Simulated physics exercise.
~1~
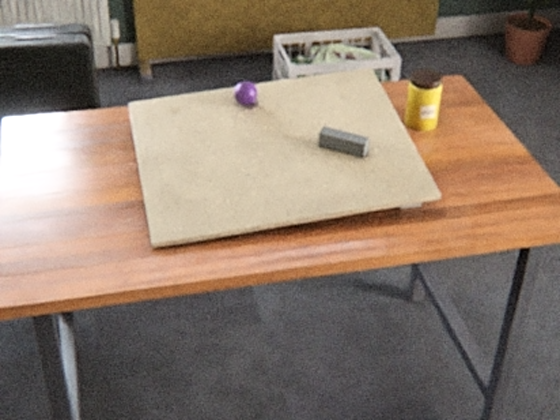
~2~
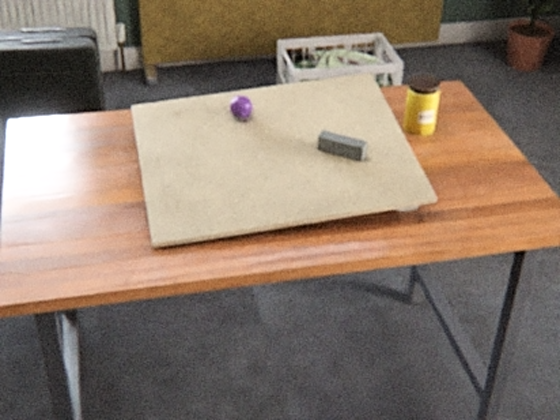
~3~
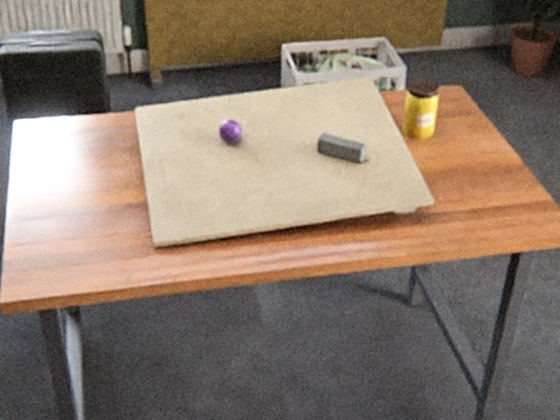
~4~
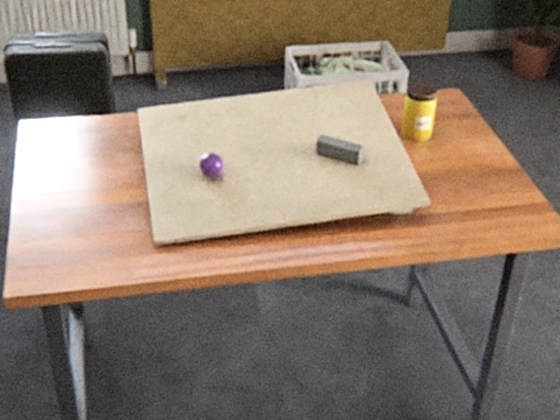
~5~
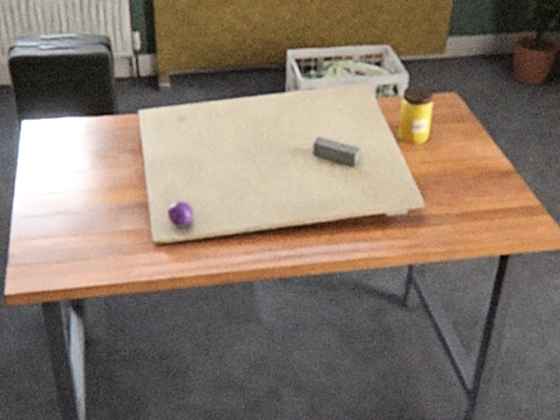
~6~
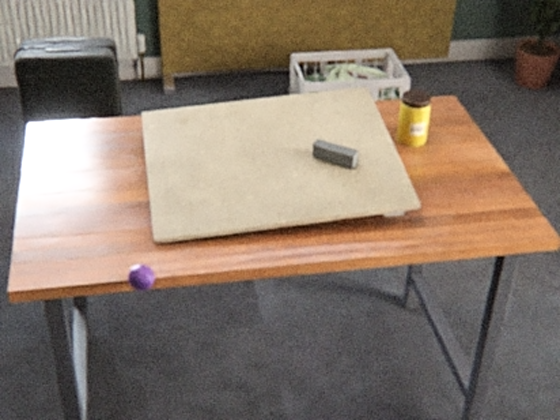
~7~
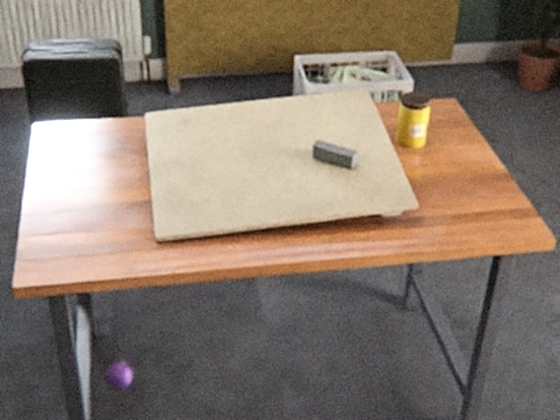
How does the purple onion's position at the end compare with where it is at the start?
At the start the purple onion is near the far edge of the tilted board, and by the end it is off the board and below the front of the tabletop, near the left table leg.
